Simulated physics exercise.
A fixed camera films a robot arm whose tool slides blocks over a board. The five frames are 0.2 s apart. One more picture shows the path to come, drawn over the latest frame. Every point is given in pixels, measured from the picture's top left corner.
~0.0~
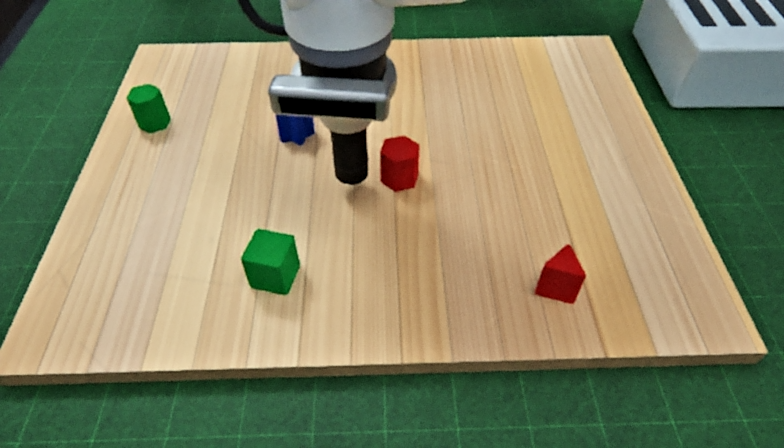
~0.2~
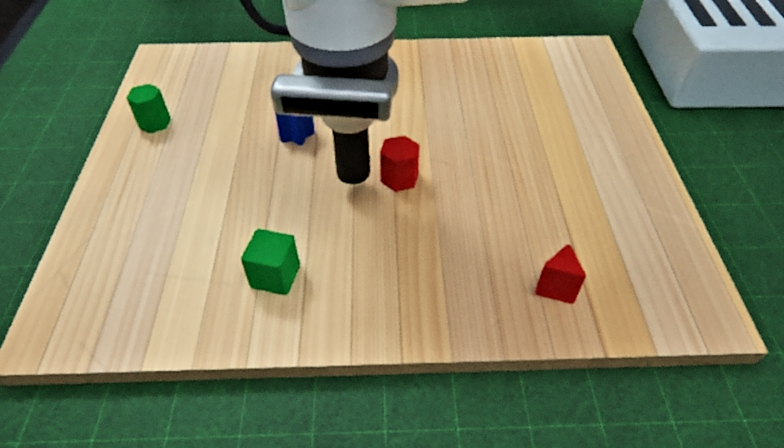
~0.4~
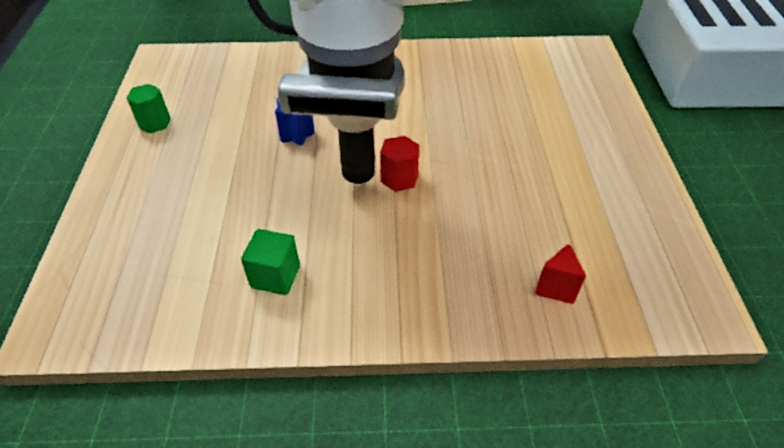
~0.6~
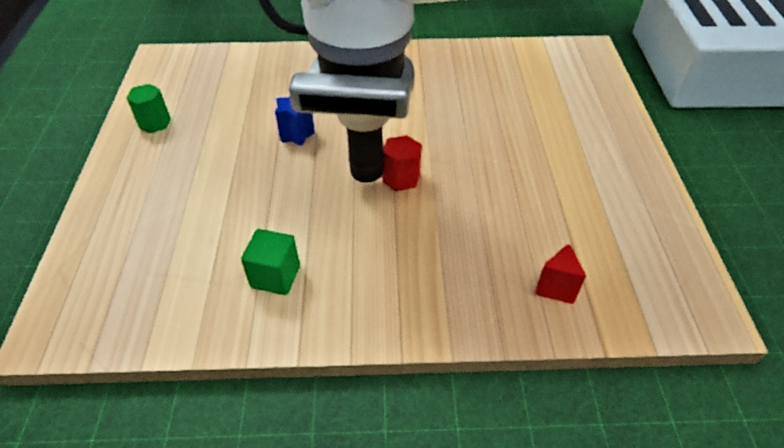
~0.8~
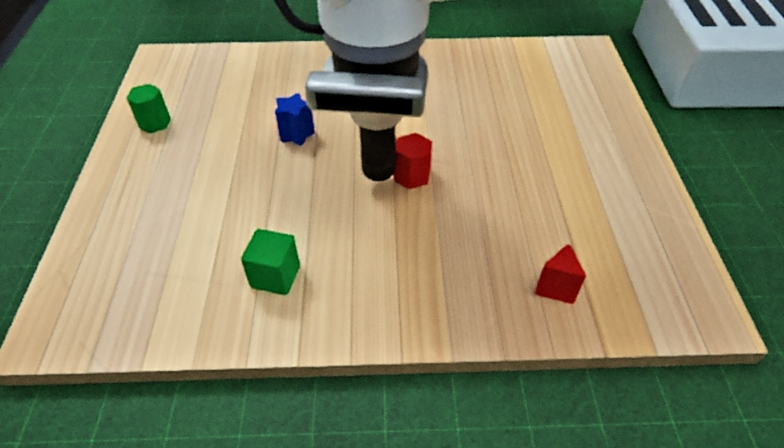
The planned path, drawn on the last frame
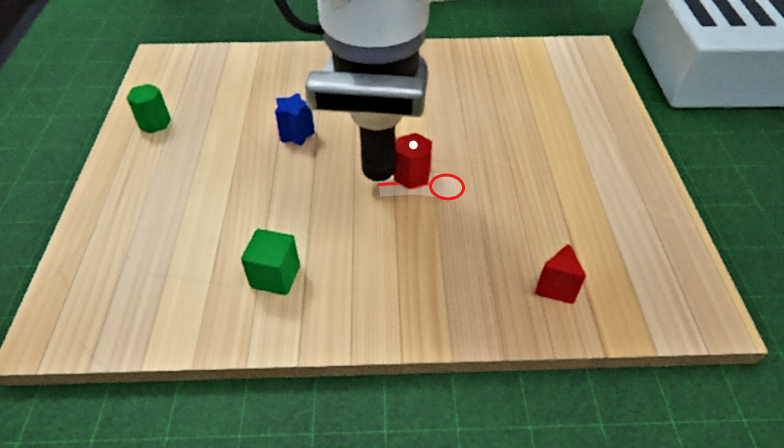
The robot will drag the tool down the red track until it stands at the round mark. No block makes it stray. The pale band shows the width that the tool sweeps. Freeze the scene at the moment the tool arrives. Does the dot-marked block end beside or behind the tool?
I'd say yes.
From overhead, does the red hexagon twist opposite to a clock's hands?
Short answer: Yes.
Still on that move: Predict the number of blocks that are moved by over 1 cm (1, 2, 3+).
The answer is one block, counting only moves over 1 cm.
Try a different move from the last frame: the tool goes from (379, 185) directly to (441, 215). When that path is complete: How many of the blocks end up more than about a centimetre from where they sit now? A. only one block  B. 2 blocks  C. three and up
Option A.
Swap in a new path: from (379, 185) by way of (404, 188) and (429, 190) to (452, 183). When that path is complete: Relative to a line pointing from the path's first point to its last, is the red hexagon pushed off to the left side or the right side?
Pushed left.
Path on the board, from (379, 185) over (413, 183) to (447, 187); the dot is on the red hexagon.
The first path, step by step. Halfway along, tool (414, 169); red hexagon (444, 138), turned 25° anticlockwise.
At the end, tool (448, 173); red hexagon (463, 135), turned 80° anticlockwise.
